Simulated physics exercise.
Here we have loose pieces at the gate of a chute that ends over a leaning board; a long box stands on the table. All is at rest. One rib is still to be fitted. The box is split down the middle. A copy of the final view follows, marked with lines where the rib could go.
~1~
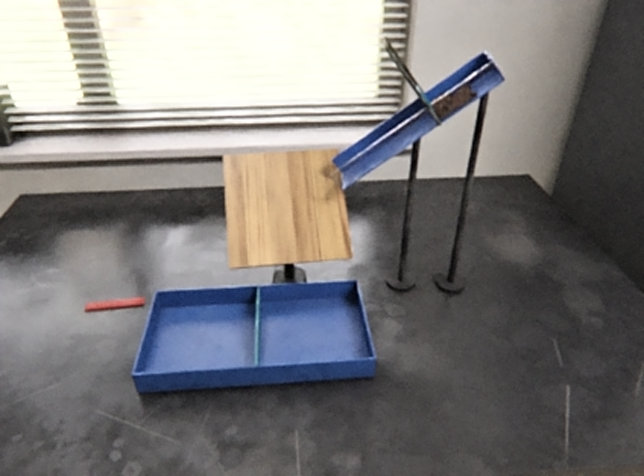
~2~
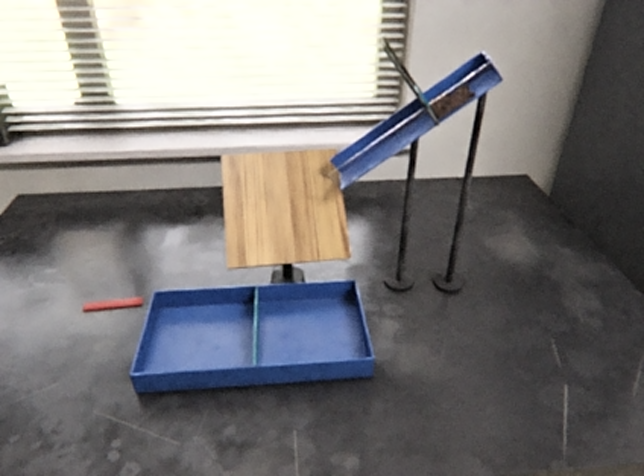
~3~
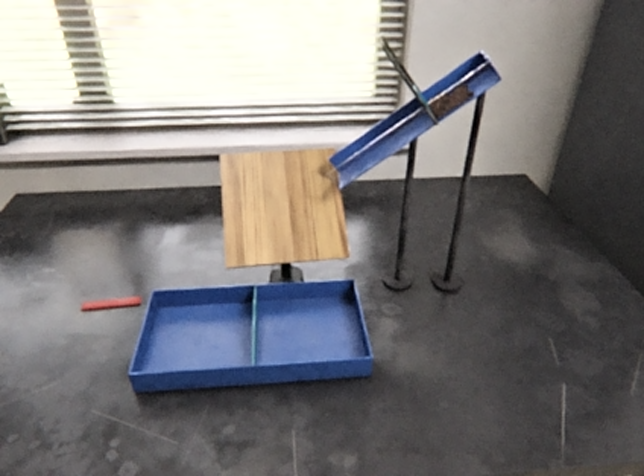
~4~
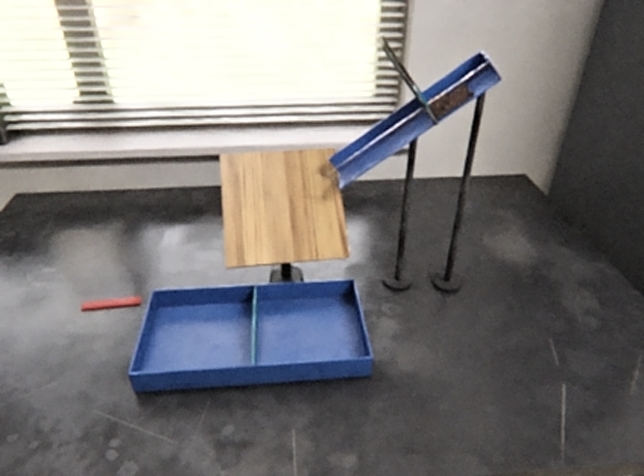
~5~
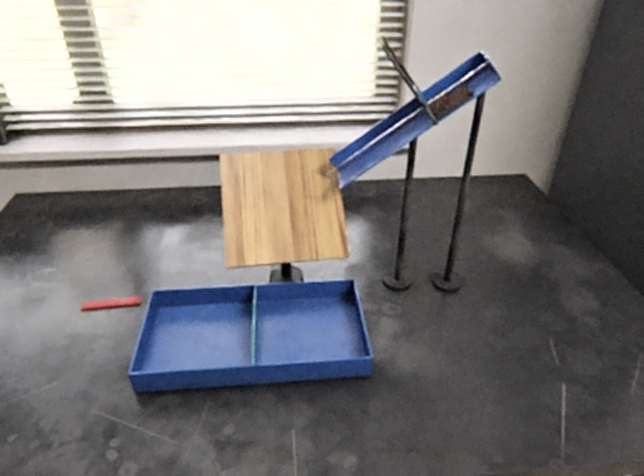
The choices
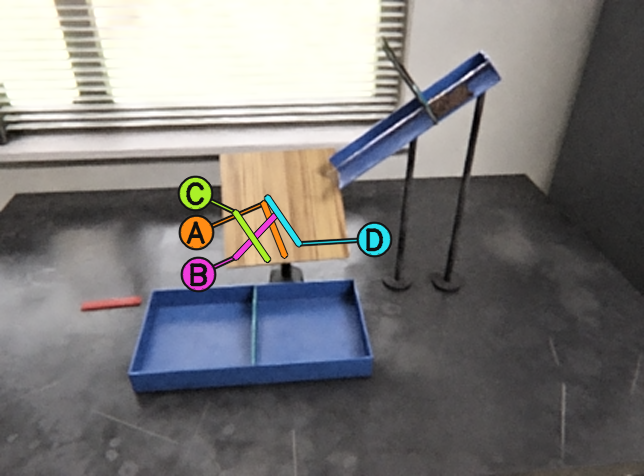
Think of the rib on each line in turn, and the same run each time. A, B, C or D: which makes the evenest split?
B works best here.
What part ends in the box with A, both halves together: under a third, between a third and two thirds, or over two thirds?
Over two thirds.
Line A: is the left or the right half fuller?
The right half.
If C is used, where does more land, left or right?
More lands on the right.
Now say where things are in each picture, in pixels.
The first picture shows load behind the gate near (446, 104), allspice berries; lip of the chute near (343, 182), sloping fairly steeply.
The second picture shows middle of the board near (285, 205), tilted fairly steeply; middle of its low edge near (290, 263); of its high edge near (279, 152).
The third picture shows front corners of the box near (129, 374) and (372, 357); front end of its middle wall near (253, 365); gate still shut near (418, 94).
The fourth picture shows middle of the load near (443, 104); lip near (340, 181).
The fifth picture shows middle of the load near (443, 104); lip near (340, 181).
On the marked copy, line A from (263, 203) to (284, 255); line B from (275, 215) to (235, 257); line C from (235, 212) to (267, 259); line D from (267, 197) to (299, 243).
Choosing A, of what is caught, only a few in the left half, all but a few in the right.
Choosing B, of what is caught, close to half in the left half, close to half in the right.
Choosing C, of what is caught, a small share in the left half, all but a few in the right.
Choosing D, of what is caught, only a few in the left half, all but a few in the right.
